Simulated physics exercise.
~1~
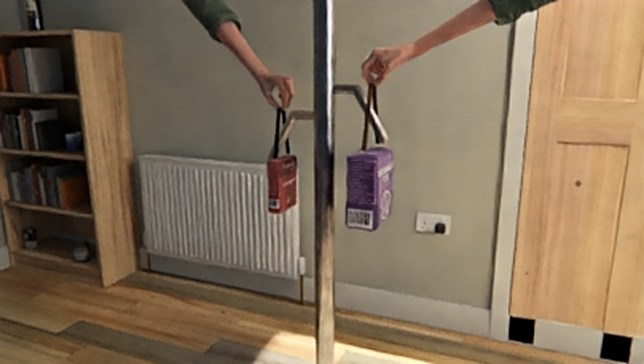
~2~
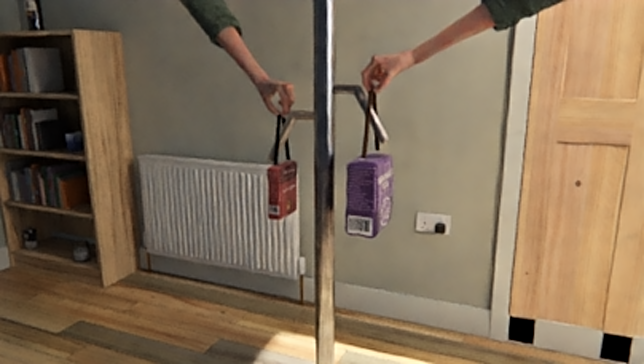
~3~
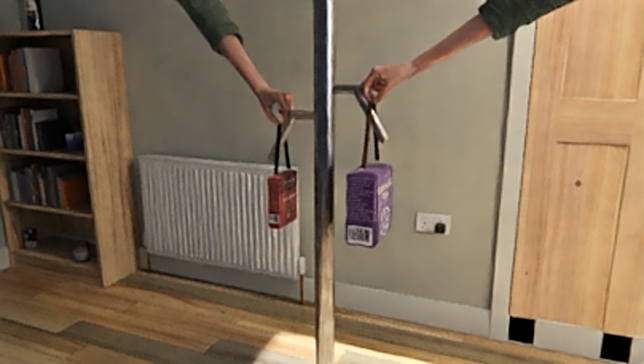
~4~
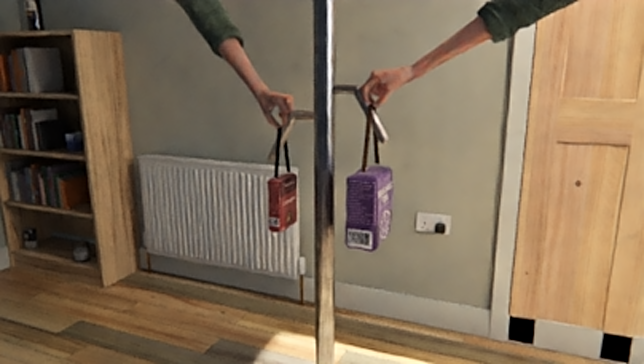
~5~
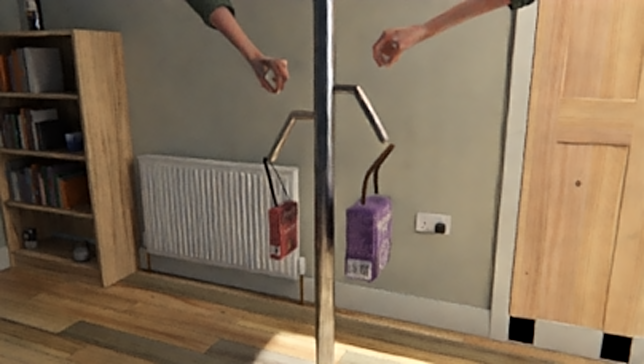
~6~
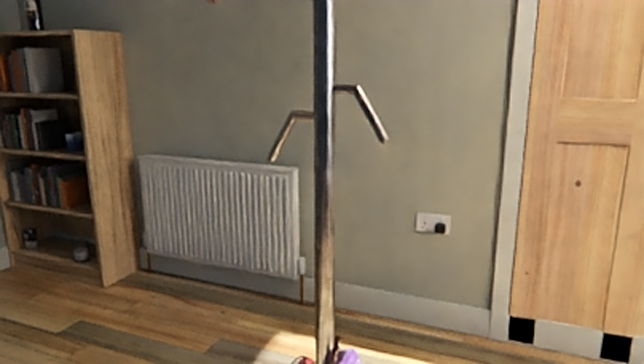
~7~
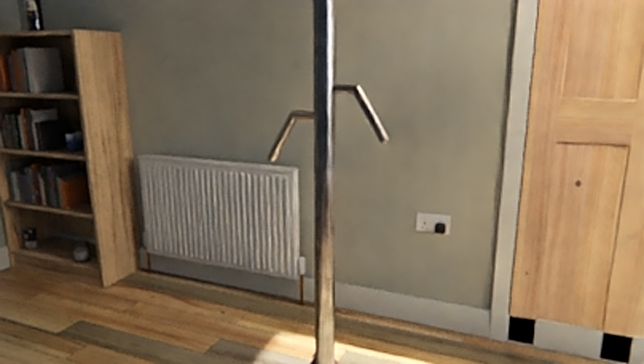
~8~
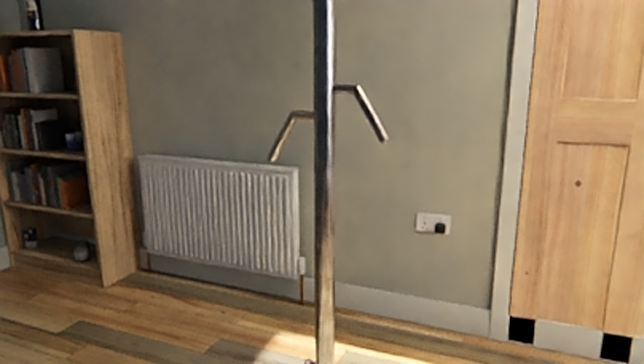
Two arms in dark green sleeves reach in from above, each holding an item by its dark loop, a small red pouch on the left and a larger purple sack on the right. Between them stands a metal post with a bent peg on each side, seen from a fixed view in a room with a bookcase, a white radiator and a wooden door. The hands lower both loops onto the downward-sloping pegs, then let go and draw back. Both items slide off the pegs and drop to the floor at the base of the post, leaving the pegs empty as the items pass out of view.
